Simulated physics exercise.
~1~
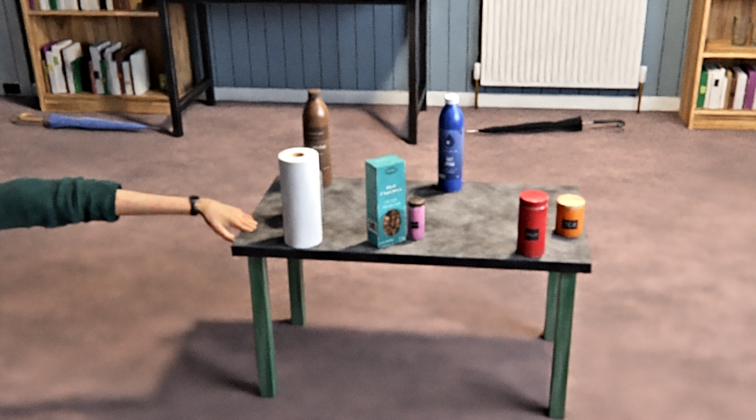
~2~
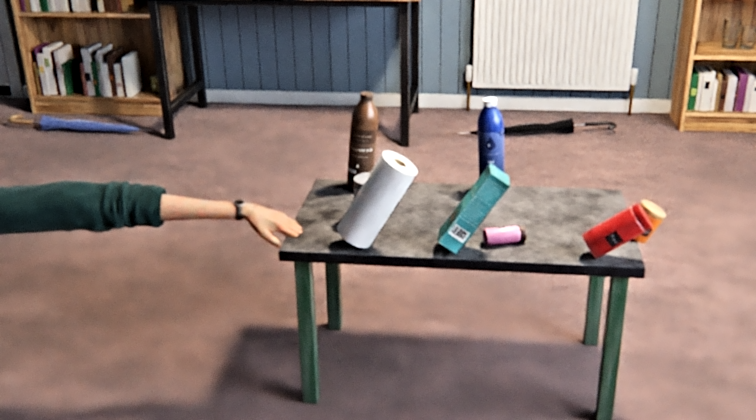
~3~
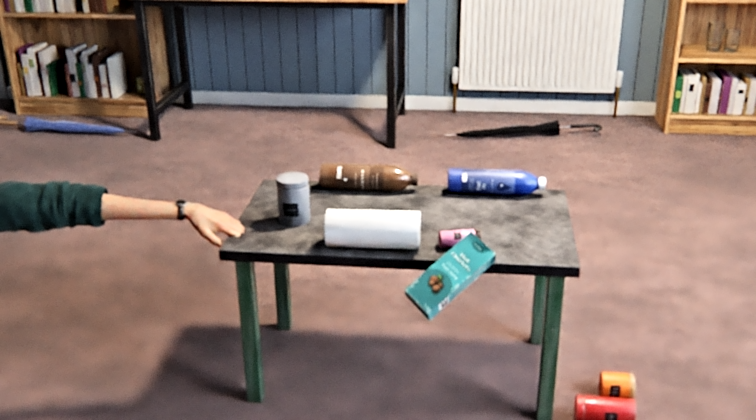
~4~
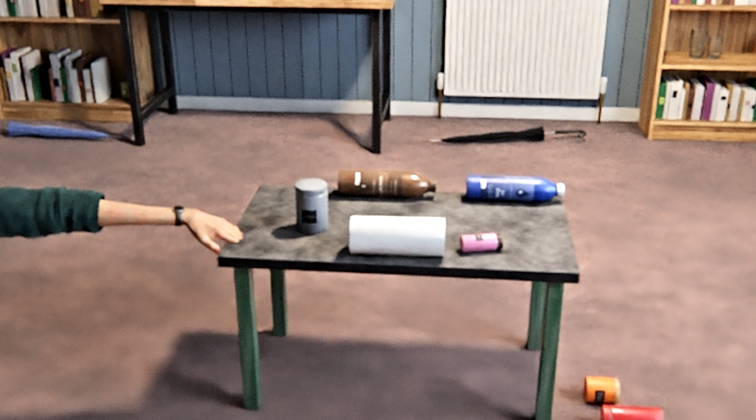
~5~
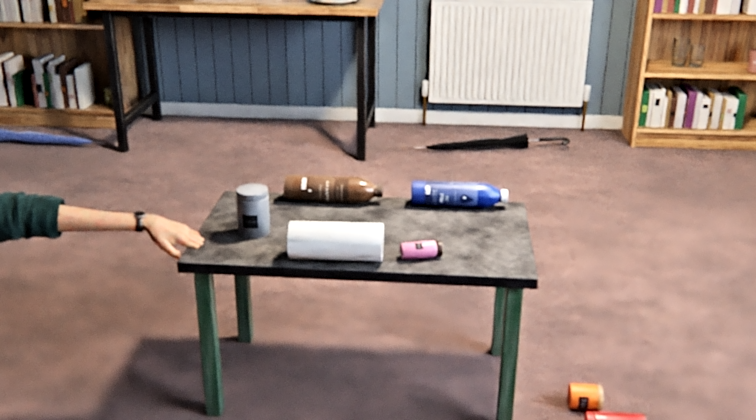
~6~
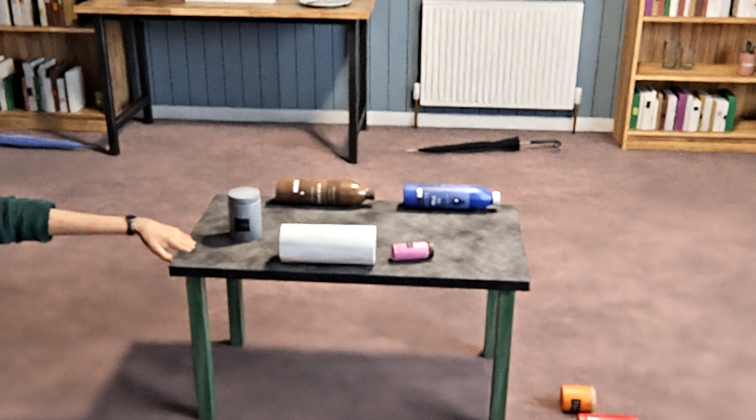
The clip opens on a hand resting at the left edge of a dark-topped table with green legs, holding upright bottles, a white roll, a turquoise packet, a pink shaker and red and orange jars. The table jerks right, and the roll, packet and both jars tilt while the shaker topples. Next the red and orange jars are on the floor at right, the packet tips over the front edge, and both bottles and the roll lie flat. The packet then drops from view. At the end, a grey jar alone stands upright beside the fallen bottles, roll and shaker.
